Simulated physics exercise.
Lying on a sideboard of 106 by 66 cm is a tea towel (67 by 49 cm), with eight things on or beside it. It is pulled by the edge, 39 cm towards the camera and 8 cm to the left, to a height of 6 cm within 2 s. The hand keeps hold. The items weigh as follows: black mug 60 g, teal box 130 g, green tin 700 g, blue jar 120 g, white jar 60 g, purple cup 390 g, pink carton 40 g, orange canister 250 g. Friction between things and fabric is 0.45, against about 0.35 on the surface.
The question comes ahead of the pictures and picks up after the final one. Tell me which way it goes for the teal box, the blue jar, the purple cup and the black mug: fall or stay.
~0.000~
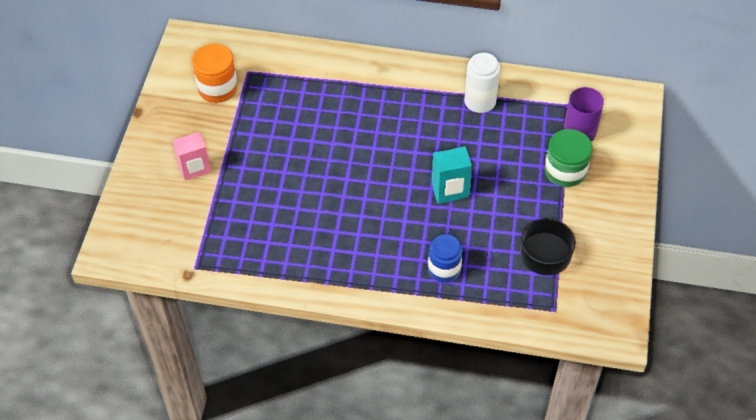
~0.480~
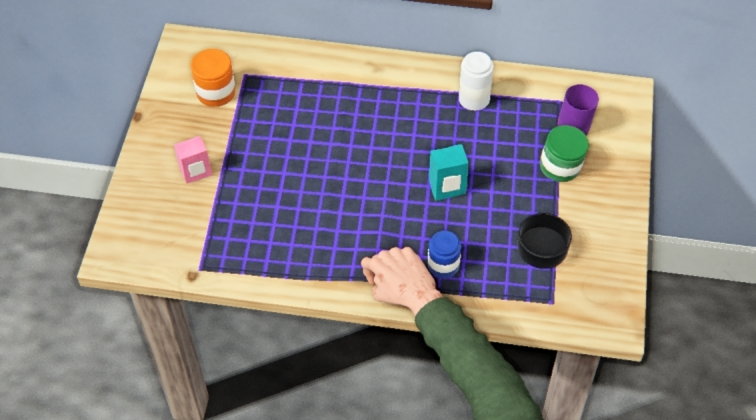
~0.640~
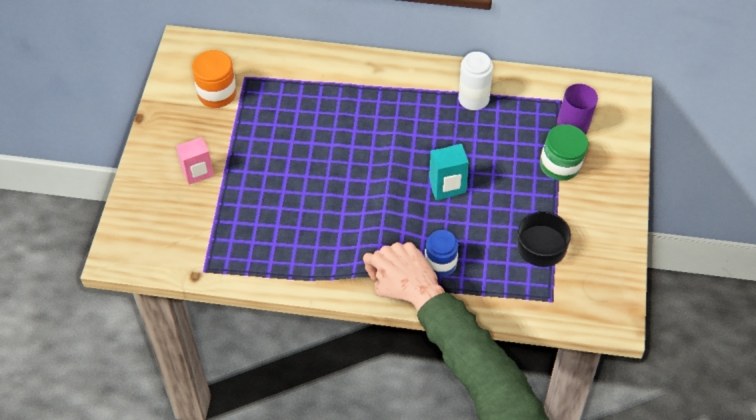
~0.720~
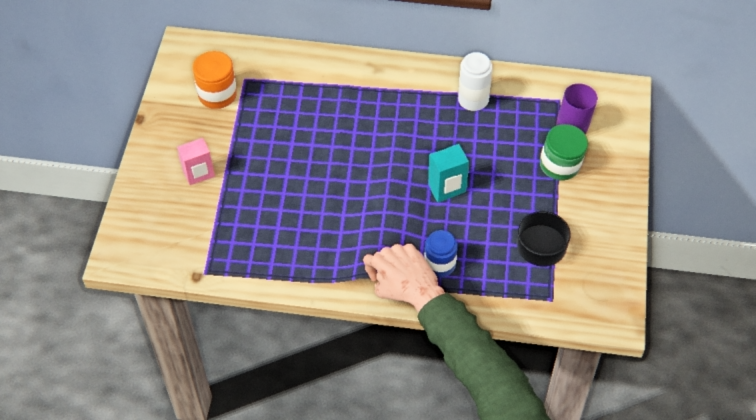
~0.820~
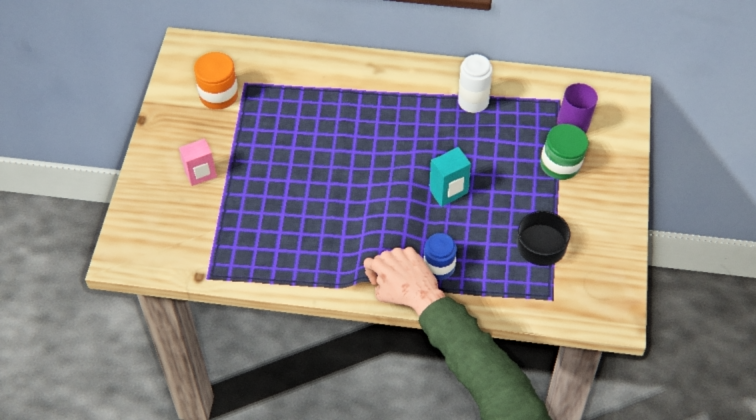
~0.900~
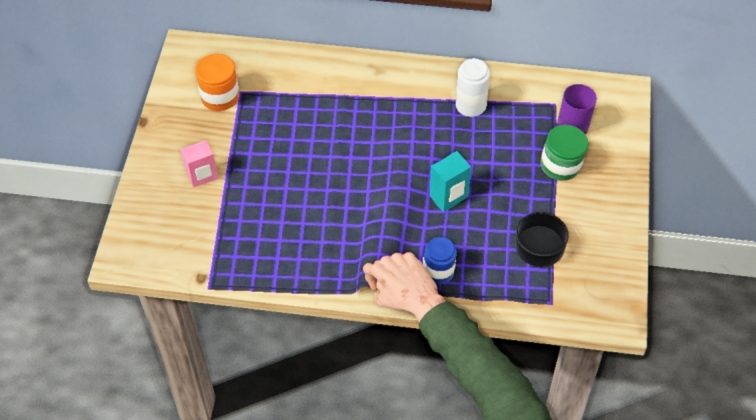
At the end, teal box: Off, blue jar: Off, purple cup: On, black mug: Off.
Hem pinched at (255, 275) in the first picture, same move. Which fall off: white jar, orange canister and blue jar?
Result: White jar keeps its place; orange canister keeps its place; blue jar leaves the top.
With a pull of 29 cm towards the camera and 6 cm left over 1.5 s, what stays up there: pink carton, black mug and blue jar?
So the pink carton does not fall, the black mug comes down, and the blue jar comes down.
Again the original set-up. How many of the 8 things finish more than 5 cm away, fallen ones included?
So we're at 4.
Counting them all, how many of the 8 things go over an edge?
All told, 3.
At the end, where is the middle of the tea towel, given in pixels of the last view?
The middle ends up near pixel (313, 338).
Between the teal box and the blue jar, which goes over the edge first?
Blue.
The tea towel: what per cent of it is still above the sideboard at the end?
I'd say close to 20 per cent of it.
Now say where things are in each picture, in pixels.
Teal box (453, 159); blue jar (446, 246); purple cup (587, 100); black mug (549, 240); tea towel corners (194, 269) (247, 71) (556, 312), in the first picture.
Tea towel corners (199, 271) (244, 74); grip (374, 283), in the second picture.
Blue jar (442, 241); tea towel corners (203, 272) (245, 77); grip (376, 278), in the third picture.
Tea towel corners (204, 275) (244, 79); grip (376, 280), in the fourth picture.
White jar (477, 64); teal box (451, 161); blue jar (441, 244); tea towel corners (207, 280) (245, 83); grip (377, 283), in the fifth picture.
Teal box (451, 166); blue jar (440, 248); purple cup (579, 97); black mug (543, 233); tea towel corners (208, 290) (553, 305); grip (376, 288), in the sixth picture.
At 1.3 s, 90 % of the tea towel is still over the top; blue jar 12 cm off its start, teal box 11 cm off its start, black mug 7 cm off its start.
At 1.8 s, 65 % of the tea towel is still over the top; blue jar over the edge, black mug 27 cm off its start, teal box 26 cm off its start.
At 2.2 s, 40 % of the tea towel is still over the top; black mug over the edge, teal box 41 cm off its start at (370, 354), blue jar over the edge.
At 2.6 s, 25 % of the tea towel is still over the top; teal box over the edge, black mug over the edge, blue jar over the edge.
At 4.2 s, 20 % of the tea towel is still over the top; teal box over the edge, black mug over the edge, blue jar over the edge, purple cup 0 cm off its start at (578, 97).
